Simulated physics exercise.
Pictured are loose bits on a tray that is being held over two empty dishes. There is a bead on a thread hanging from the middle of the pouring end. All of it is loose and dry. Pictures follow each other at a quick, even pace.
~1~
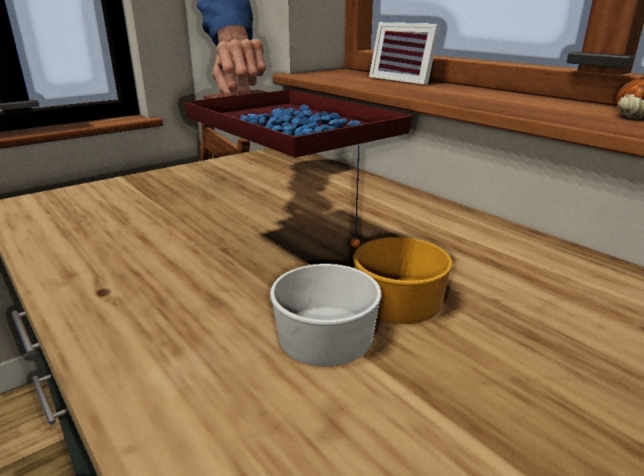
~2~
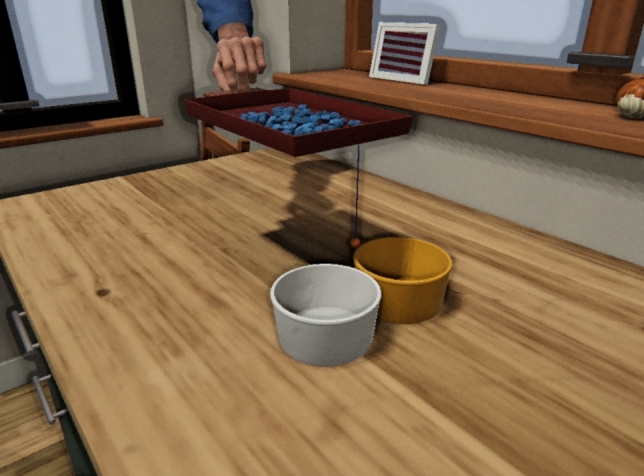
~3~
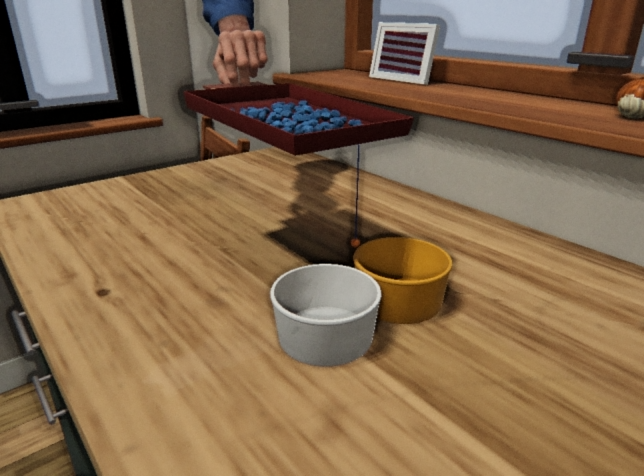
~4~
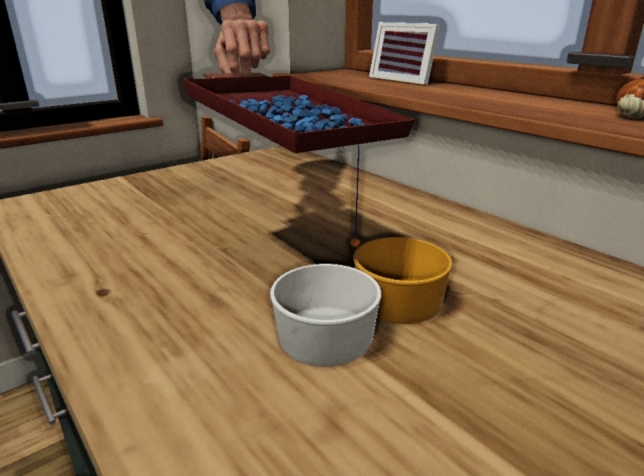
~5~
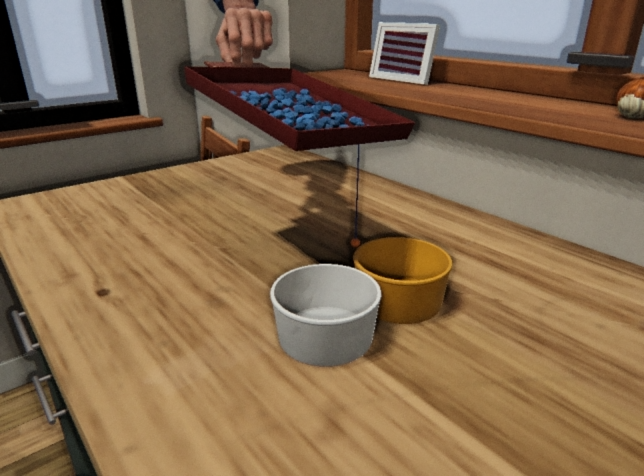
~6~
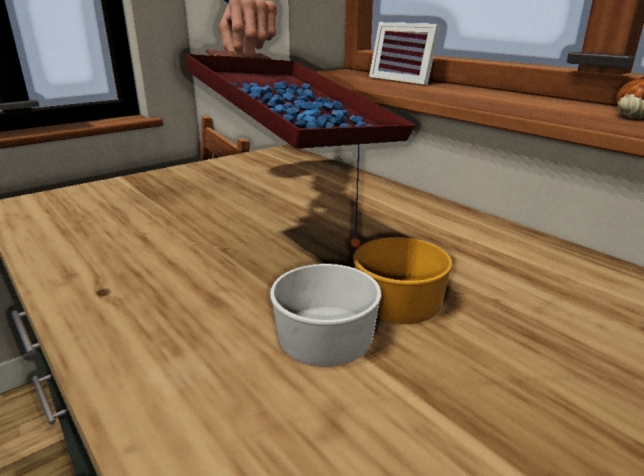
To begin with, a hand holds a dark red tray of blue stones nearly level above a wooden table, where a white dish and a yellow dish sit empty. The hand then gradually raises the tray's far left end, tilting it slightly toward the right, while the stones stay heaped on it.
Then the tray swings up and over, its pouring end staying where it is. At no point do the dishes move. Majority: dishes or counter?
Caught: Above half.
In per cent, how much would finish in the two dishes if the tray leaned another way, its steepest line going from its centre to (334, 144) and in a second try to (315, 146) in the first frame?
I'd say some 90 in a hundred at first, then 100 in a hundred.
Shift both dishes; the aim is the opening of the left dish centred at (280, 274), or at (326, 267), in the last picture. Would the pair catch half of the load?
Well, a minority share the first time and a majority share the next.
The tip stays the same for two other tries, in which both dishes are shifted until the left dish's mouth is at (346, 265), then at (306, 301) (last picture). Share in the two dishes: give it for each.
Close to 90 in a hundred first, close to 30 in a hundred second.
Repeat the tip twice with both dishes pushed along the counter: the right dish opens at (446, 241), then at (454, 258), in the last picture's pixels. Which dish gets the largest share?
In the first try it's the rightmost dish, and in the second it's the rightmost dish.
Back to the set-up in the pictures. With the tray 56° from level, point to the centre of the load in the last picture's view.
Somewhere around pixel (368, 114) in the last picture.
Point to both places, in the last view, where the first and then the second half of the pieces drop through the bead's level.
Half one: (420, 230), half two: (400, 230).
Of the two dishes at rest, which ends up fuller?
Looking at the end state, it is the right-side one.
Soon after the last picture, tray tipped steeply; all on the tray.
A little later, tray tipped right over; about half on the tray; about a third in the right dish; a small part outside both; a small part in the air.
Later still, tray tipped past a quarter turn; most in the right dish; about a quarter outside both.
At rest, tray tipped past a quarter turn; none in the left dish; most in the right dish; about a quarter outside both.
